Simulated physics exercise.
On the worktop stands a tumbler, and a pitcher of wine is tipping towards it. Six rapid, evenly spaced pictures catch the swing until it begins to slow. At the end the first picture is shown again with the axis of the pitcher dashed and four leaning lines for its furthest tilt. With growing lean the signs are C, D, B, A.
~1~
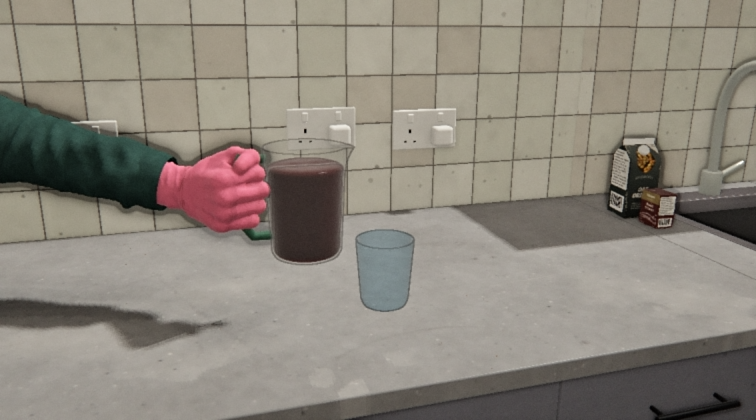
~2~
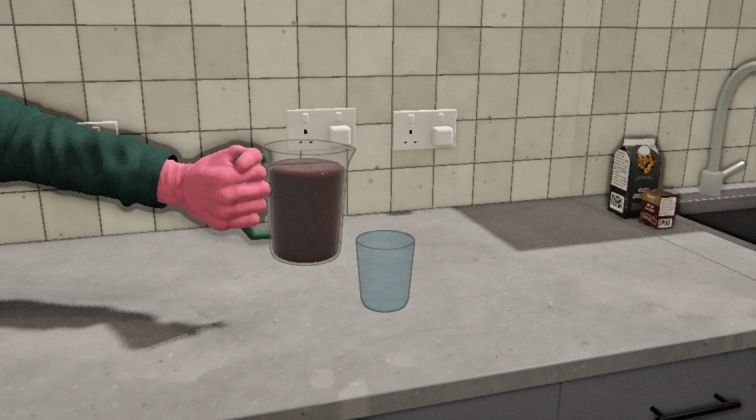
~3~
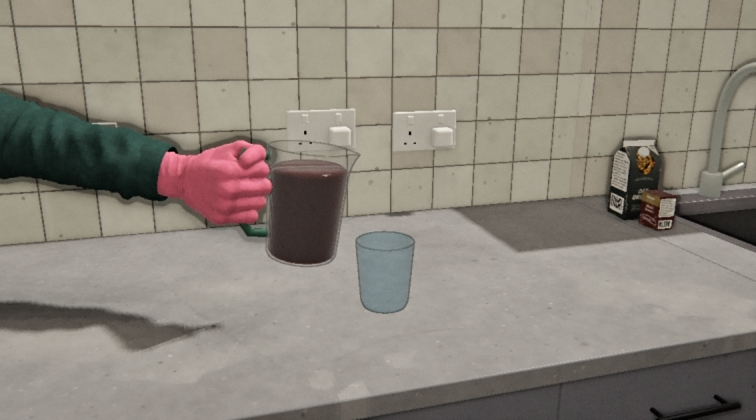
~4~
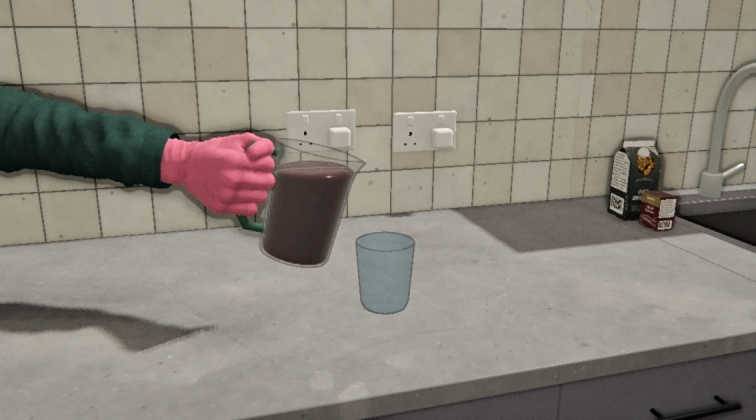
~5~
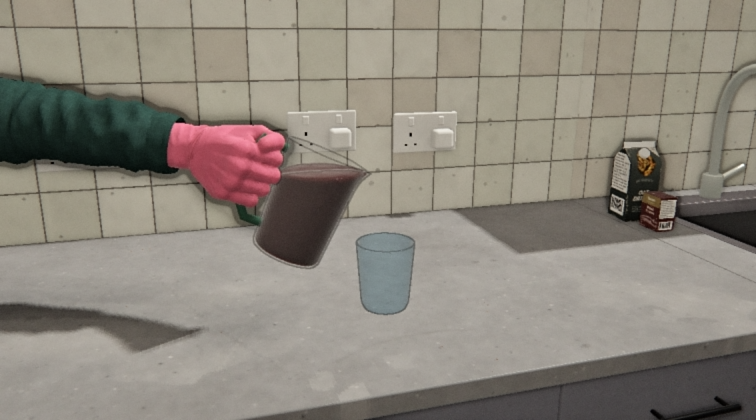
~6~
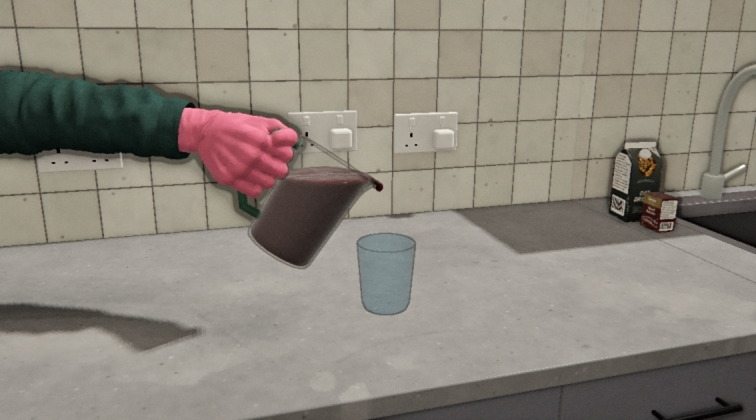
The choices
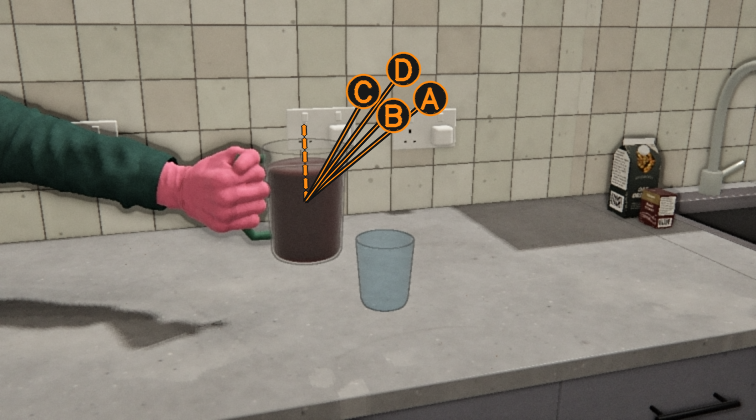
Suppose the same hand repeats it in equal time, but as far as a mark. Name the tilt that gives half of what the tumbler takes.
A beats the others.
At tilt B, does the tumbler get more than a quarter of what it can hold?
Yes.
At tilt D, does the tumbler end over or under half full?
Under half.
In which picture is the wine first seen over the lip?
In picture 6.
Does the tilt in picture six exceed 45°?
No.
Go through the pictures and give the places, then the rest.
Upright, lip at (353, 146); rim of the tumbler round (385, 238); nothing has left yet.
Upright, lip at (354, 148); nothing has left yet.
Tipped about 7°, lip at (358, 154); nothing has left yet.
Tipped about 15°, lip at (364, 162); nothing has left yet.
Tipped about 24°, lip at (370, 172); nothing has left yet.
Tipped about 34°, lip at (374, 184); wine is over the lip, down to (378, 188).
On the marked copy, A at (416, 109); B at (378, 124); C at (358, 108); D at (393, 83).
With A, the tumbler ends with about 48 % of what it can hold; 3 % of the wine is spilt.
With B, the tumbler ends with about 34 % of what it can hold.
With C, the tumbler ends with about 9 % of what it can hold.
With D, the tumbler ends with about 21 % of what it can hold.
